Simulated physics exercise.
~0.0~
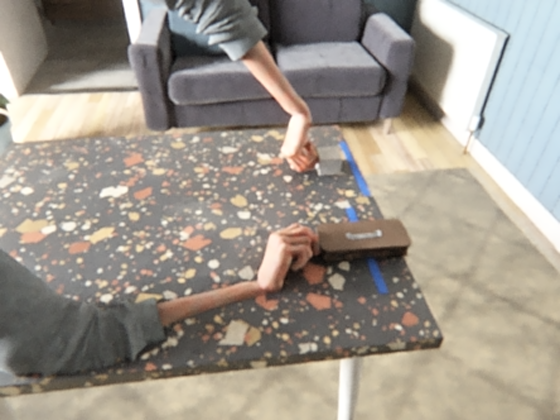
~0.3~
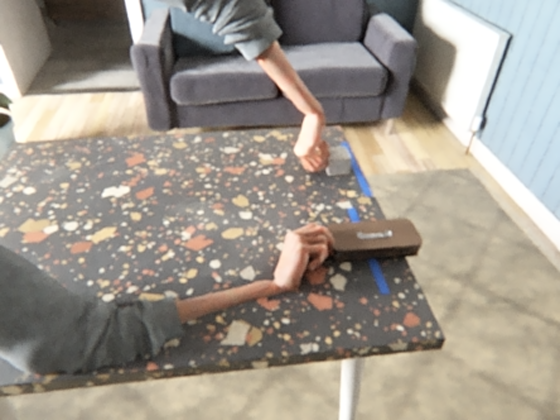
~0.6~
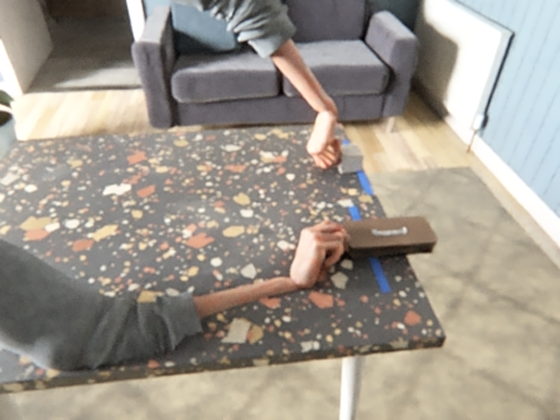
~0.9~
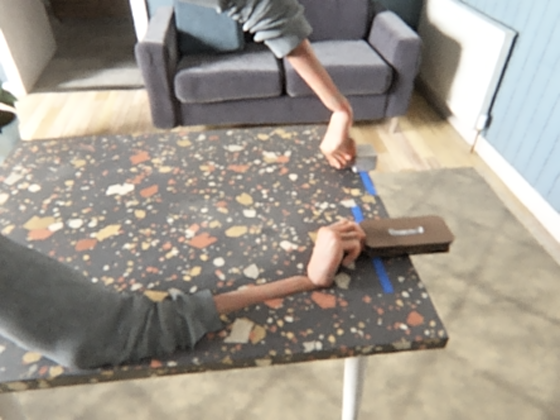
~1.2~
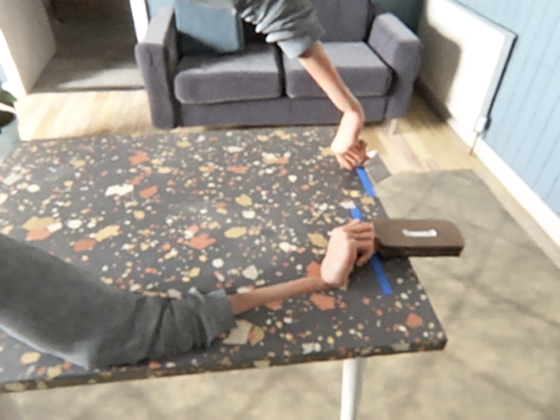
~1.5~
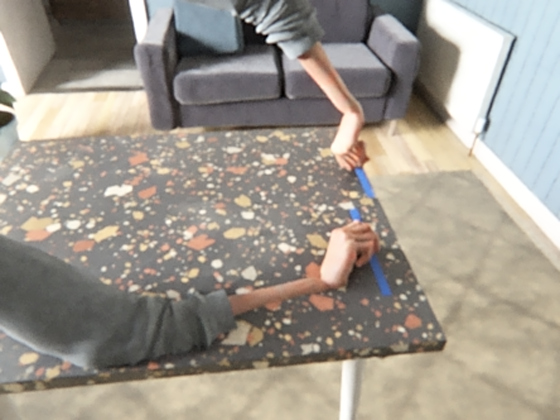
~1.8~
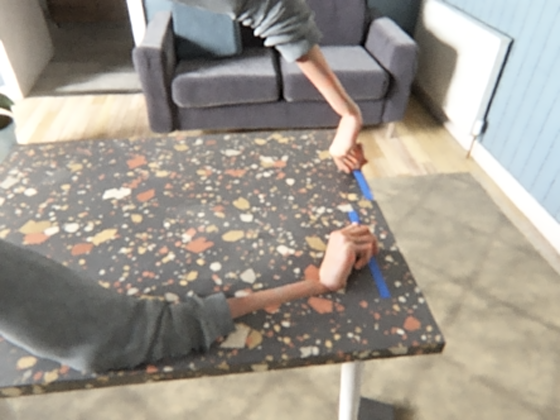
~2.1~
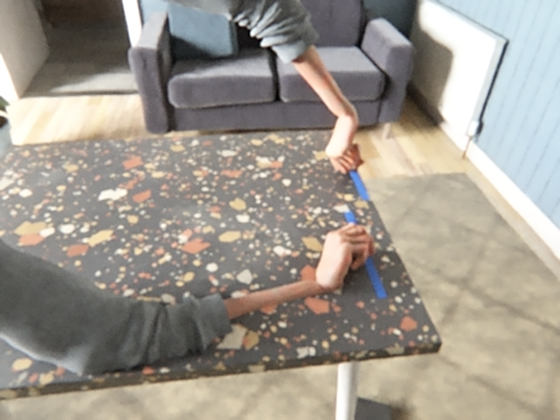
In this clip, two hands slide a small pale block and a brown case rightward across blue tape strips on a speckled table until both tip over the edge and drop out of sight, the case reappearing on the floor below while the hands rest by the tape.
